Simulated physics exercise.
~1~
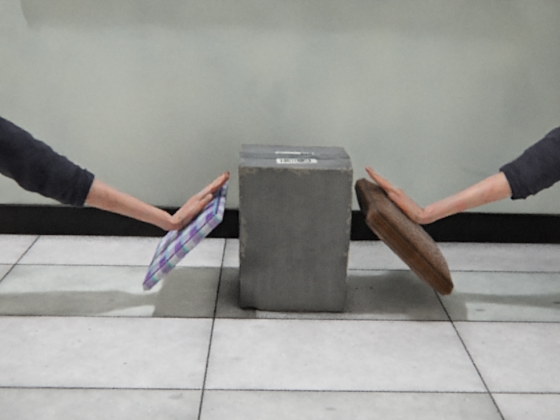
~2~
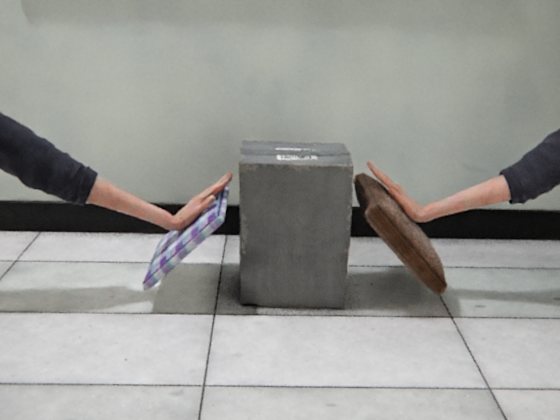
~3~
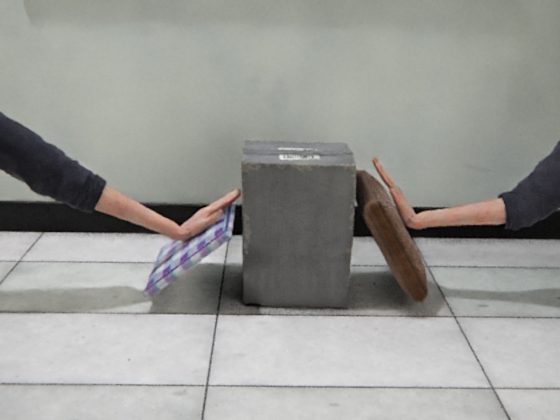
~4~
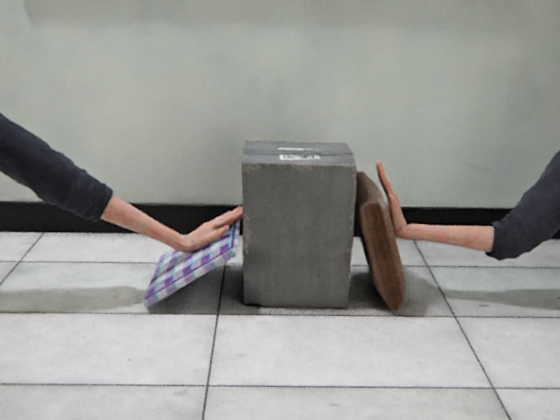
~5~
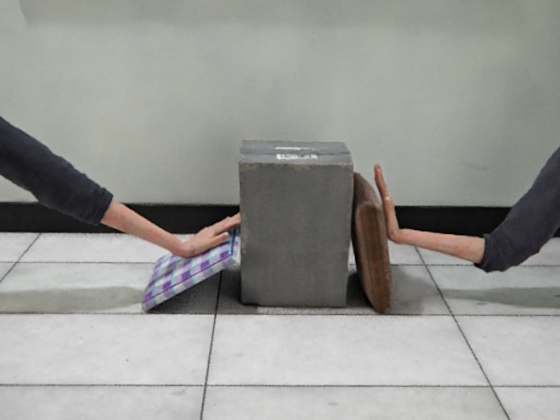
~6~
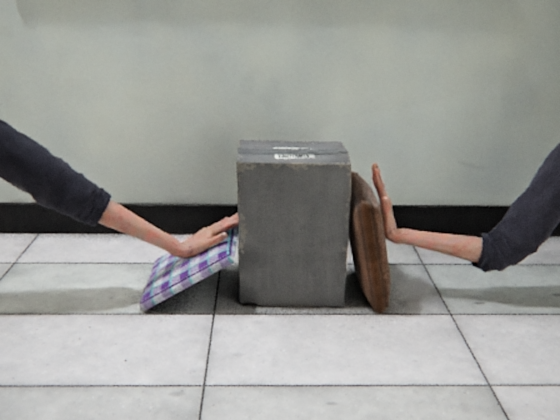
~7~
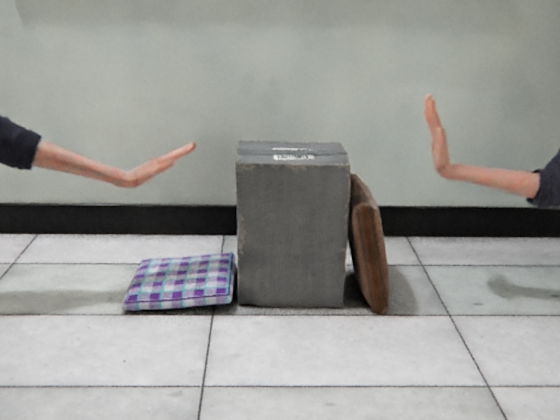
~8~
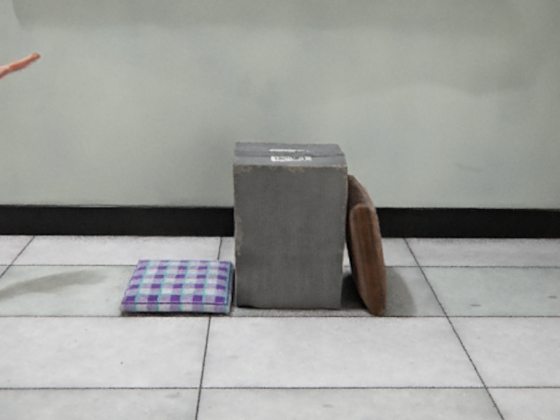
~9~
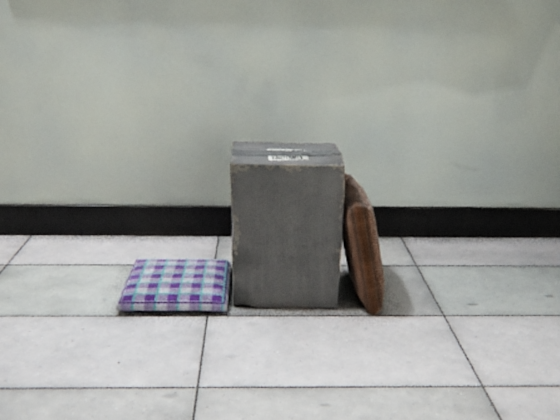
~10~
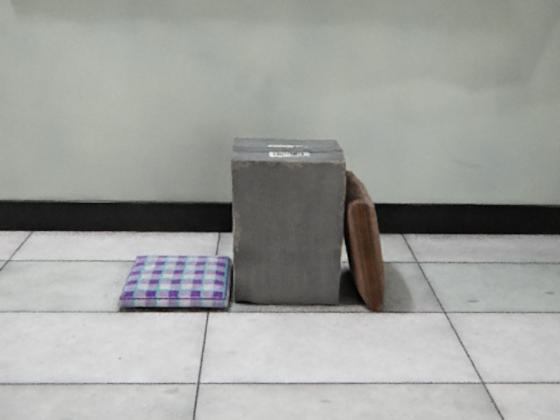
A purple checked seat pad and a brown cushion were pressed by two hands toward opposite sides of a grey box, and once the hands drew away, the pad on the left lay flat on the floor while the cushion stayed leaning on the right.
